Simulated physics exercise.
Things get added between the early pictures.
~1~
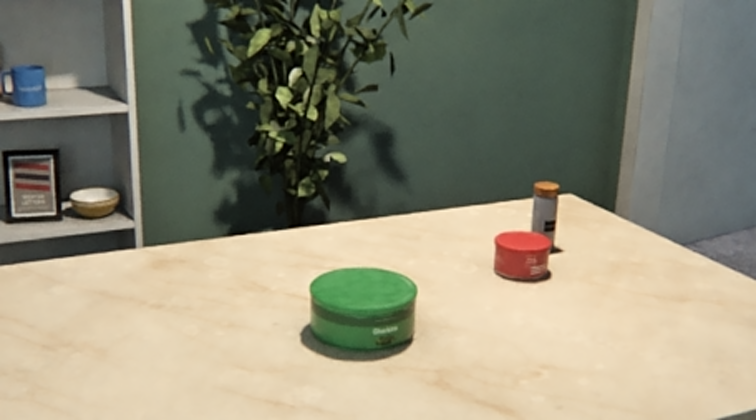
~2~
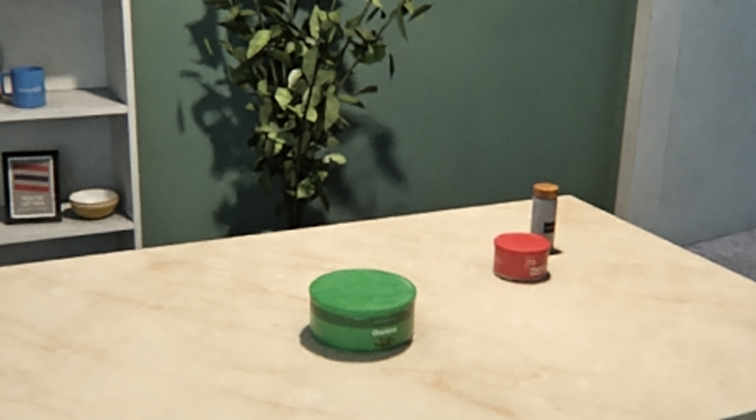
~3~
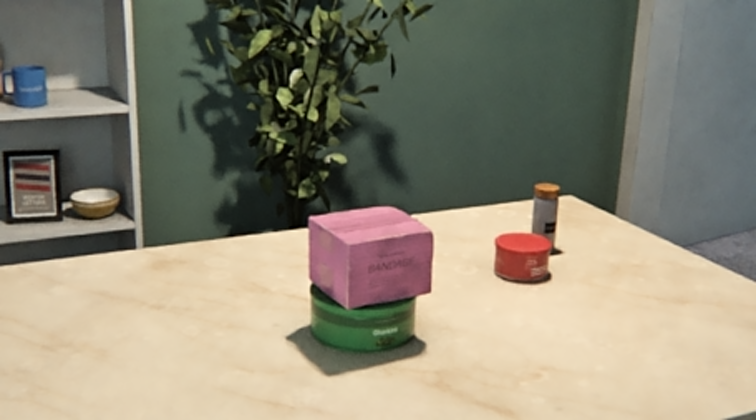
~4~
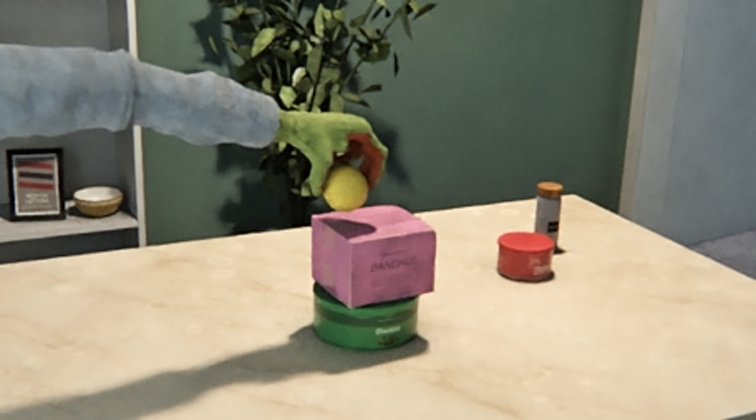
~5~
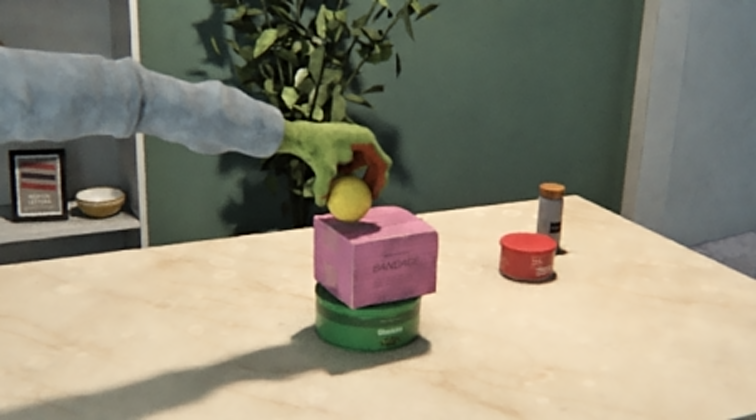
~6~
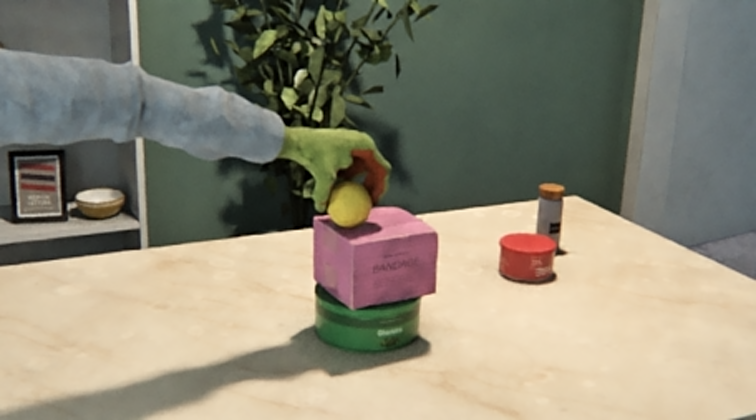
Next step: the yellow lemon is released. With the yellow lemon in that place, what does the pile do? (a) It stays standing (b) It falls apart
a, it stays standing.
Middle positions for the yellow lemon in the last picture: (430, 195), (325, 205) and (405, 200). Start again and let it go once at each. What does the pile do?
The pile collapses in the first case, collapses in the second case and remains standing in the third case.
Then, 0.20 s later than the last frame, all is still.
Then, 0.40 s later than the last frame, yellow lemon resting near (349, 205).
When it is over, all 5 as before. End places, in pixels of the last picture, yellow lemon near (349, 205). The pile holds.
